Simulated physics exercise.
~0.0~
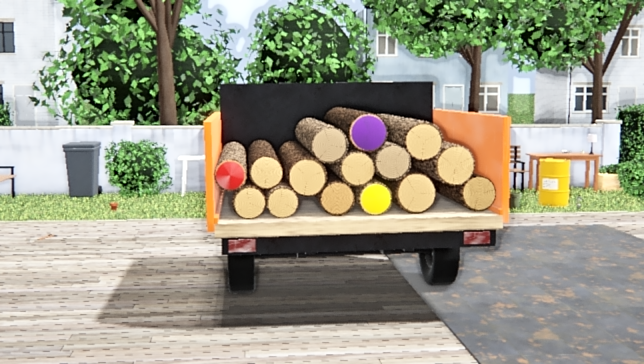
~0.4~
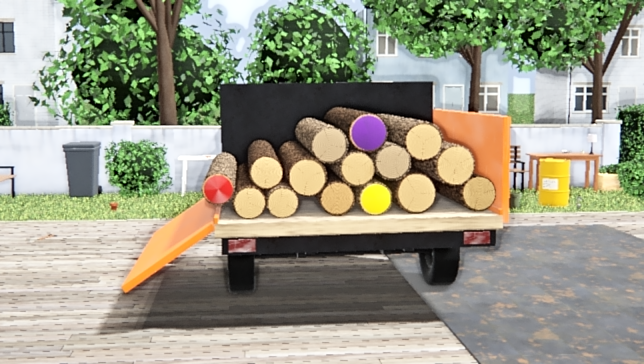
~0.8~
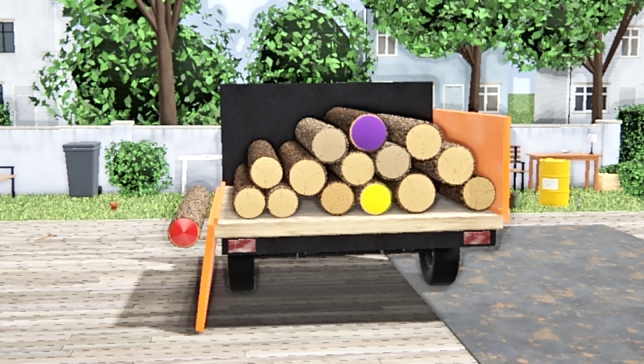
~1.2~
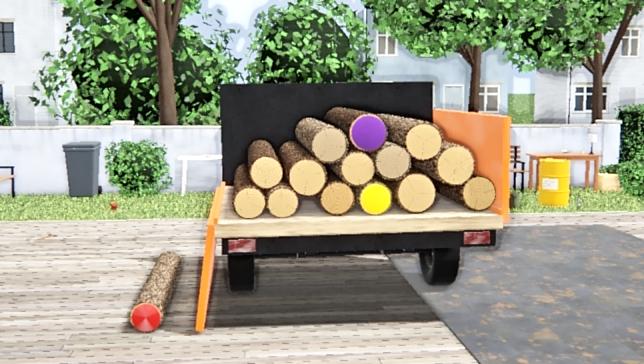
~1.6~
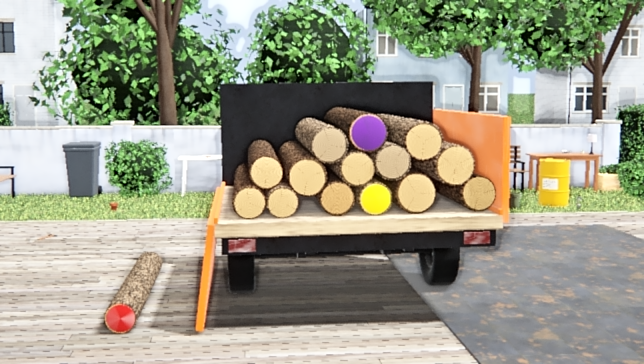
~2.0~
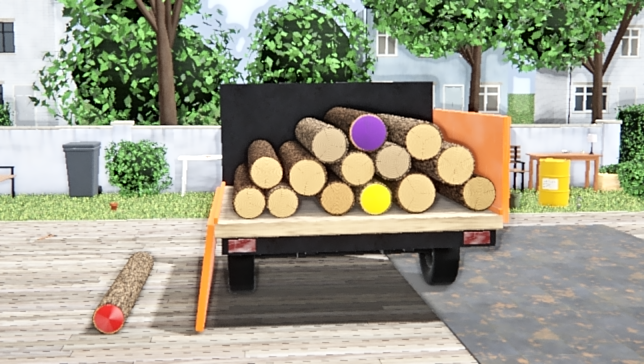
The orange side board on the left of a parked trailer swings out and down, and a red-ended log drops off that edge to the paved ground, rolls slightly left and lies there, while the remaining logs, including the purple-ended and yellow-ended ones, stay stacked on the deck.
